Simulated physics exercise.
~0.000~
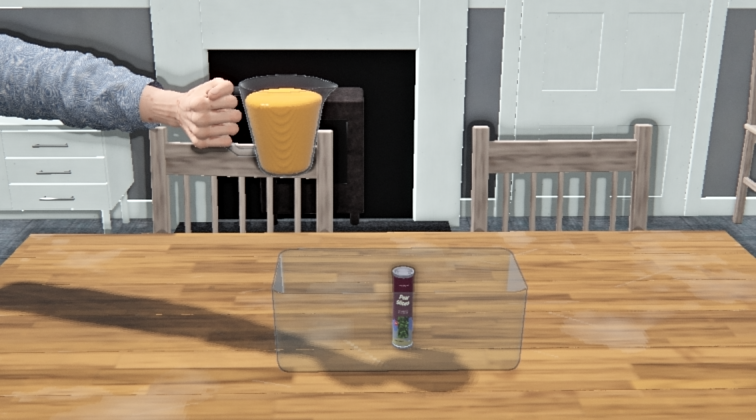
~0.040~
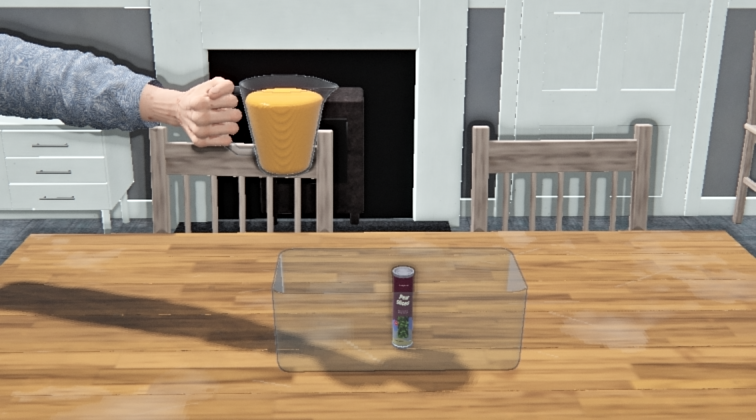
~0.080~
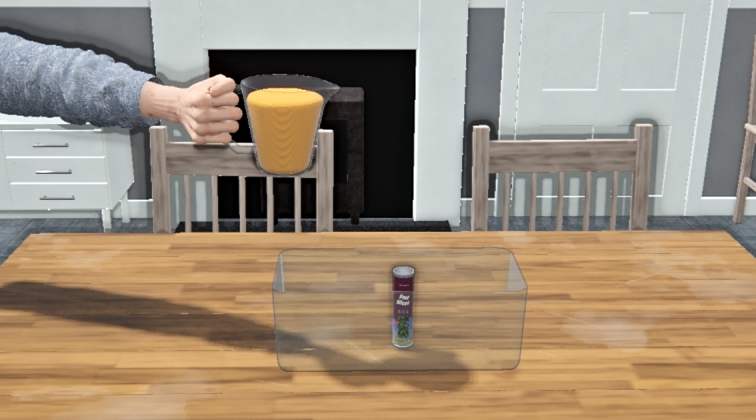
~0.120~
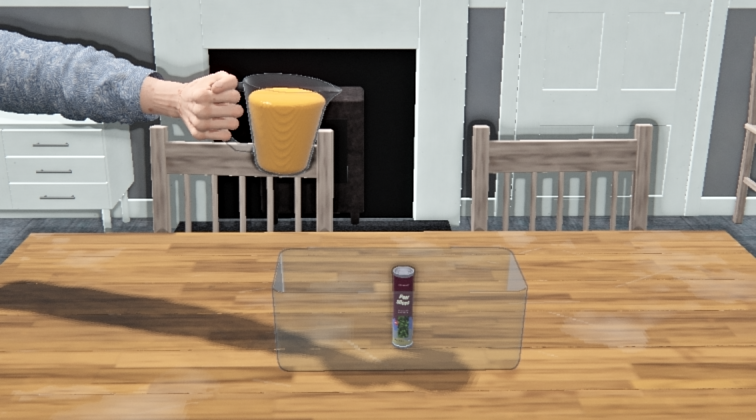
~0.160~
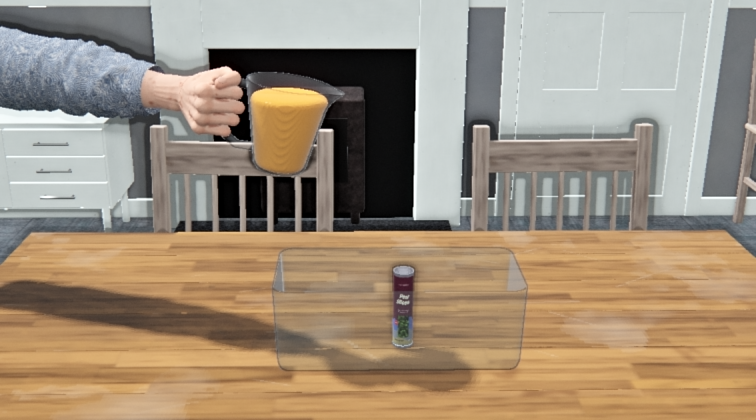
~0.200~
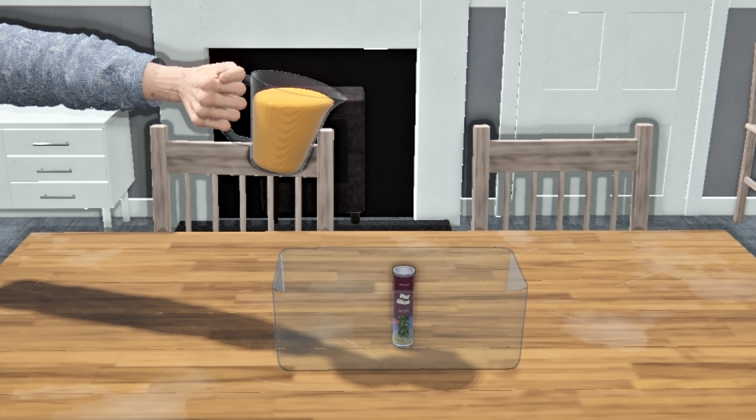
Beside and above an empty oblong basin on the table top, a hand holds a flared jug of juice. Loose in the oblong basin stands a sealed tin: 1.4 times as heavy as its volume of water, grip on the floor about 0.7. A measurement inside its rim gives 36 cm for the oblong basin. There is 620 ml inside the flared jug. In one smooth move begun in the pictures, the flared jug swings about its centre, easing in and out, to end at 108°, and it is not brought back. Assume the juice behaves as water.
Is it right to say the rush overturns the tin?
It's down.
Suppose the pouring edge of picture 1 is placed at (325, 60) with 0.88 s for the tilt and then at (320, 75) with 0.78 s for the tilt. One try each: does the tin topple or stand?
Try 1: Tipped over; try 2: Tipped over.
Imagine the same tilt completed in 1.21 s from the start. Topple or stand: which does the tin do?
The tin tips over.
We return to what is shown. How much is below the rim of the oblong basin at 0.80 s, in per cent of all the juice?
I reckon close to 62 per cent.
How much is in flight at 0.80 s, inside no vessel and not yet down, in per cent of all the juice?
About 26 percent.
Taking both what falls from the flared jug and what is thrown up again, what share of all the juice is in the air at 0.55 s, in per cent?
Some 32 % is the figure.
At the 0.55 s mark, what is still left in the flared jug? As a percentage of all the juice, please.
Close to 64 in a hundred.
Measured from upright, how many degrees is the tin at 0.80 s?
It tilts roughly 0° from upright.
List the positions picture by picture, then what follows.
The first picture shows tilt 0°; pouring edge (338, 85); surface from (246, 96) to (323, 96); the oblong basin's rim runs from (276, 271) to (519, 270); the tin's top is at (403, 275).
The second picture shows tilt 1°; pouring edge (338, 86); surface from (246, 96) to (324, 97).
The third picture shows tilt 2°; pouring edge (340, 87); surface from (247, 95) to (324, 97).
The fourth picture shows tilt 5°; pouring edge (342, 90); surface from (249, 94) to (326, 98).
The fifth picture shows tilt 9°; pouring edge (345, 93); surface from (252, 94) to (329, 98).
The sixth picture shows tilt 14°; pouring edge (347, 98); surface from (254, 95) to (333, 99).
By 0.55 s the tilt is 77° and 65 per cent is still to pour; the tin stands where it began.
By 0.80 s the tilt is 107° and 11 per cent is still to pour; the tin stands 1 cm from where it began.
By 1.06 s the tilt is 108° and 0 per cent is still to pour; the tin leans 35°.
By 1.35 s the tilt is 108° and 0 per cent is still to pour; the tin lies on its side.
At rest the tin lies on its side.
